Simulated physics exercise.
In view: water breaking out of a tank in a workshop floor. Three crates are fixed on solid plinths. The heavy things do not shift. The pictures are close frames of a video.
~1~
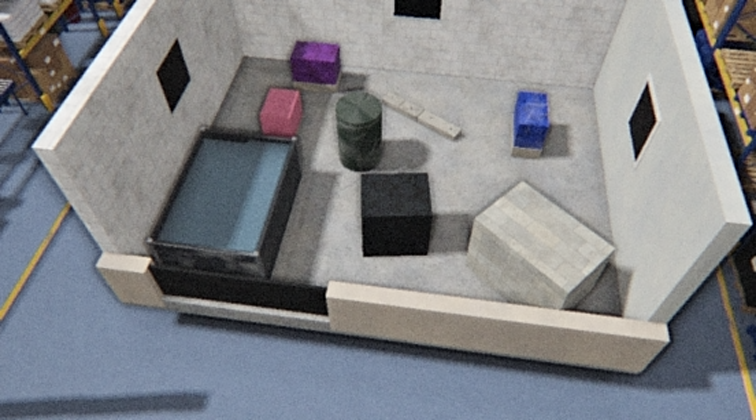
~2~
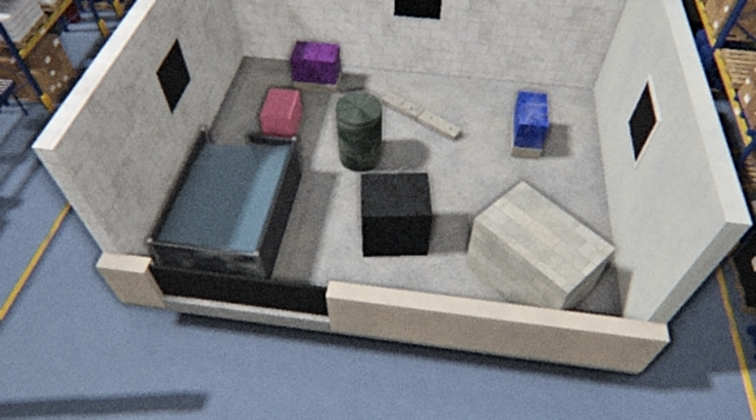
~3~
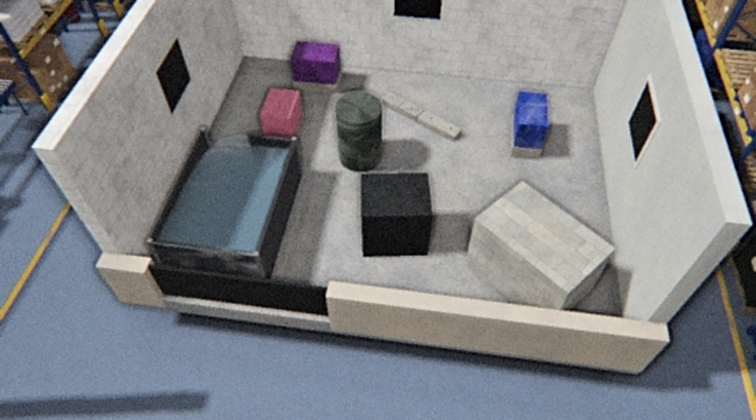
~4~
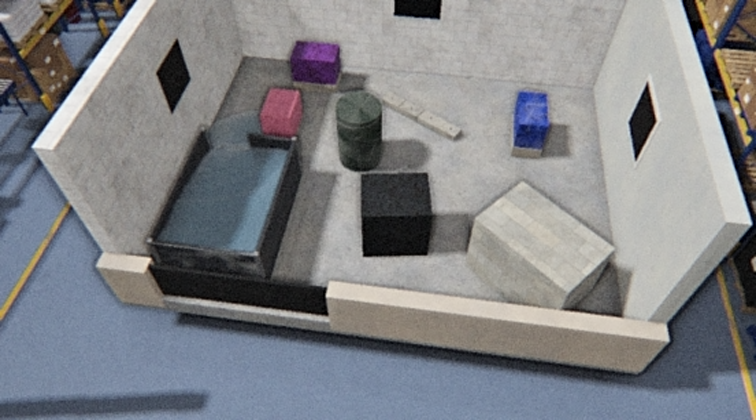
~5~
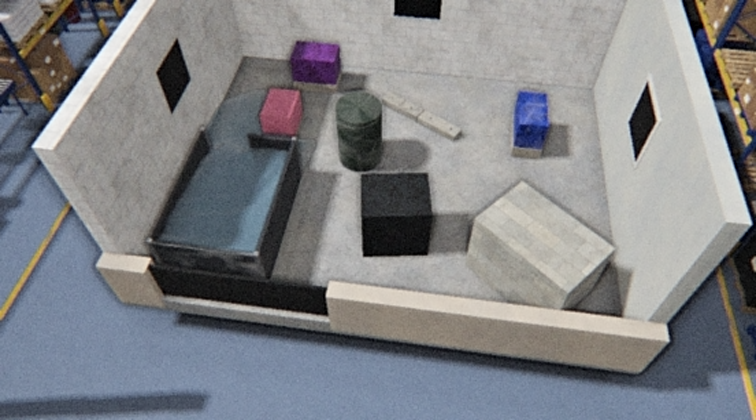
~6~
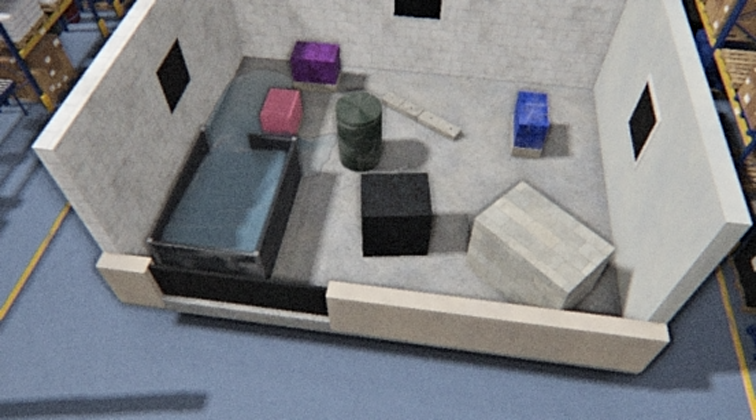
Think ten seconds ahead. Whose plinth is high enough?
The pink crate gets wet; the blue crate stays dry; the purple crate gets wet.
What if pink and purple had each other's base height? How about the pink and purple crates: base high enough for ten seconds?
My reading: The pink one takes water, the purple one takes water.
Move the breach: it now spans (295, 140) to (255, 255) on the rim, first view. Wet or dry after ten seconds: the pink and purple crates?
Pink is wetted, purple stays dry.
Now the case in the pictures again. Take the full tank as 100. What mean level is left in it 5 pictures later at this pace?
Some 70 per cent.
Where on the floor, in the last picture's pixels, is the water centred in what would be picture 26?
I would point to (288, 147).
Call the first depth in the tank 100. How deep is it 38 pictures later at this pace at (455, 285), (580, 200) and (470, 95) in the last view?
Roughly 0, 2 and 4 per cent, in turn.
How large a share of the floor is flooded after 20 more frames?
Close to 55 %.
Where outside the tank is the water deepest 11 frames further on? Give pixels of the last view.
Roughly at (262, 76).
A moment on, water covers 20 % of the floor; the pink crate water round its plinth, the blue crate not reached, the purple crate water round its plinth.
Next, water covers 25 % of the floor; the pink crate water round its plinth, the blue crate not reached, the purple crate water round its plinth.
Then, water covers 55 % of the floor; the pink crate water round its plinth, the blue crate water round its plinth, the purple crate water round its plinth.
Later, water covers 85 % of the floor; the pink crate water round its plinth, the blue crate water round its plinth, the purple crate water round its plinth.
In the end, water covers 100 % of the floor; the pink crate was topped, the blue crate stayed above the water, the purple crate was topped.
